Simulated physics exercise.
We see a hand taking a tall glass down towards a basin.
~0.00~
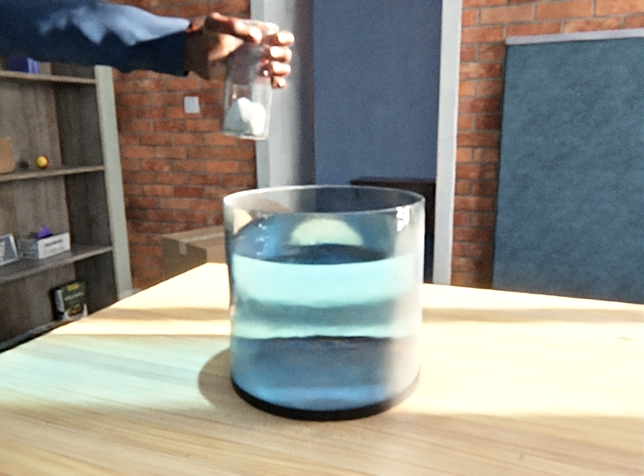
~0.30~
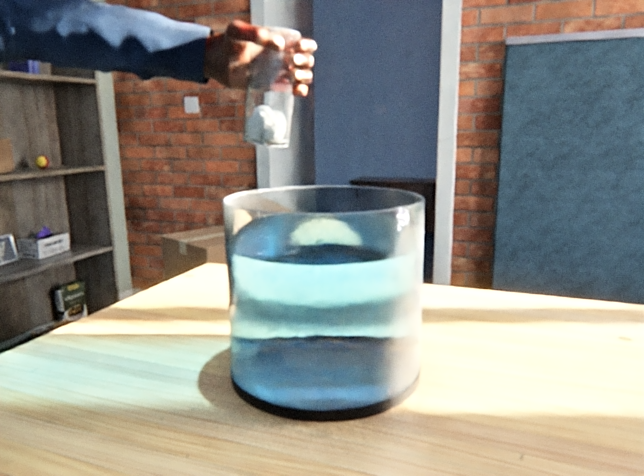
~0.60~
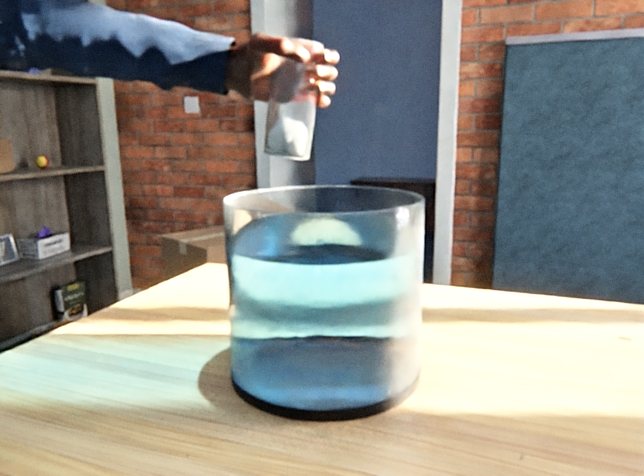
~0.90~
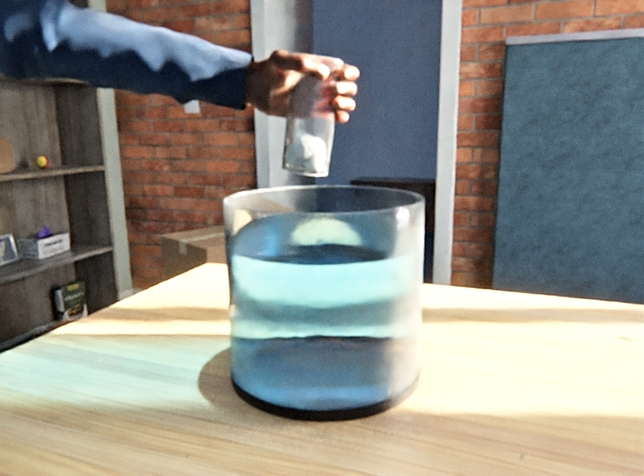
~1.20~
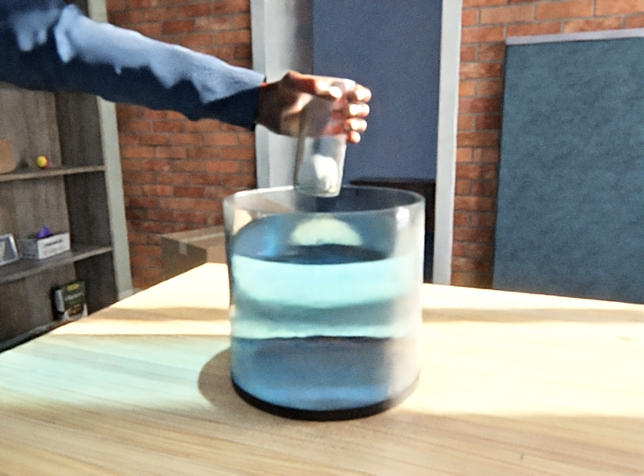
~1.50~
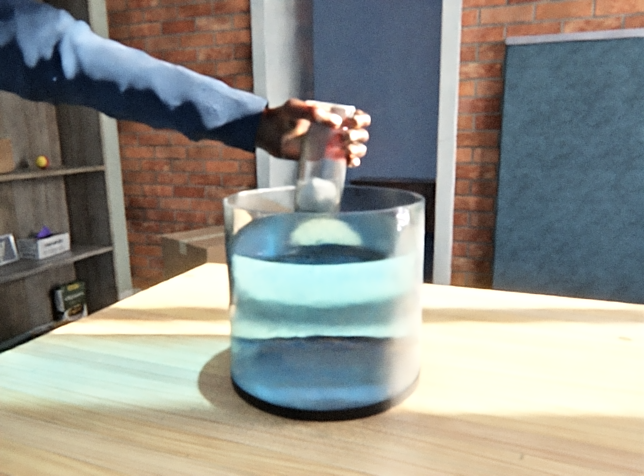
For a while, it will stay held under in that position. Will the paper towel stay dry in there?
No.
After 2.0 s, the tall glass enters the water.
After 2.6 s, water pours in as the air escapes.
After 4.0 s, the tall glass is under, flooded, and the paper towel is wet.
